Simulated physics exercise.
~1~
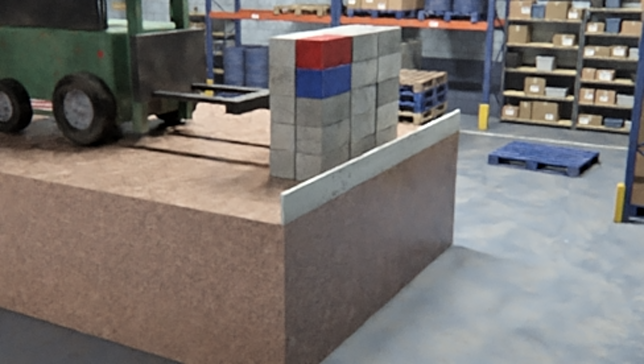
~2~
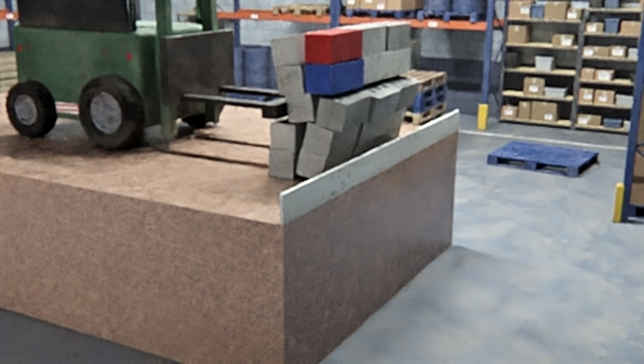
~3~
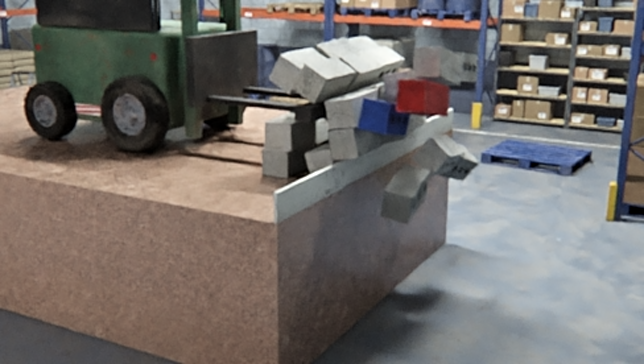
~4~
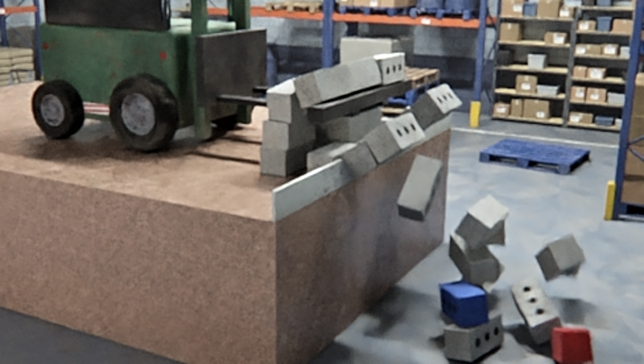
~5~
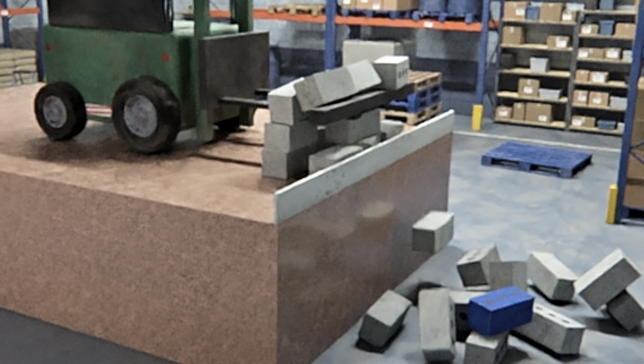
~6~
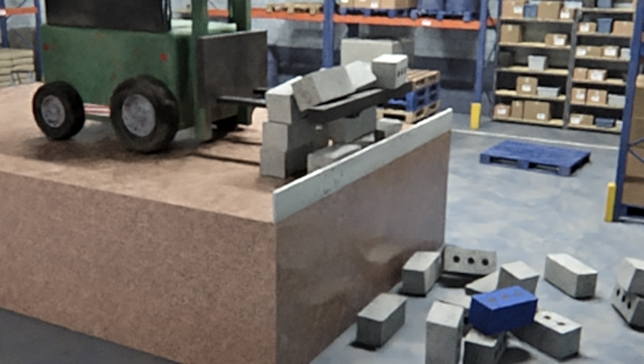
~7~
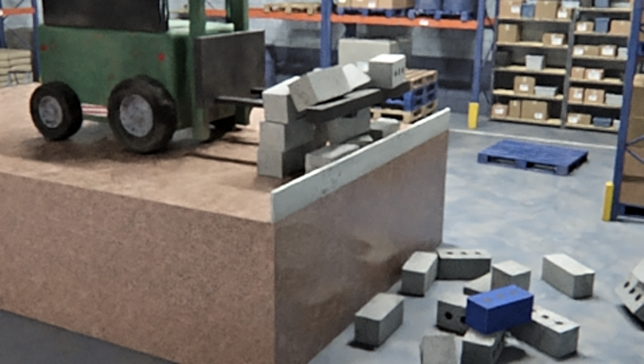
Stacked concrete blocks toppling off a platform as a green forklift's beam pushes in, leaving some scattered below and others still on top.
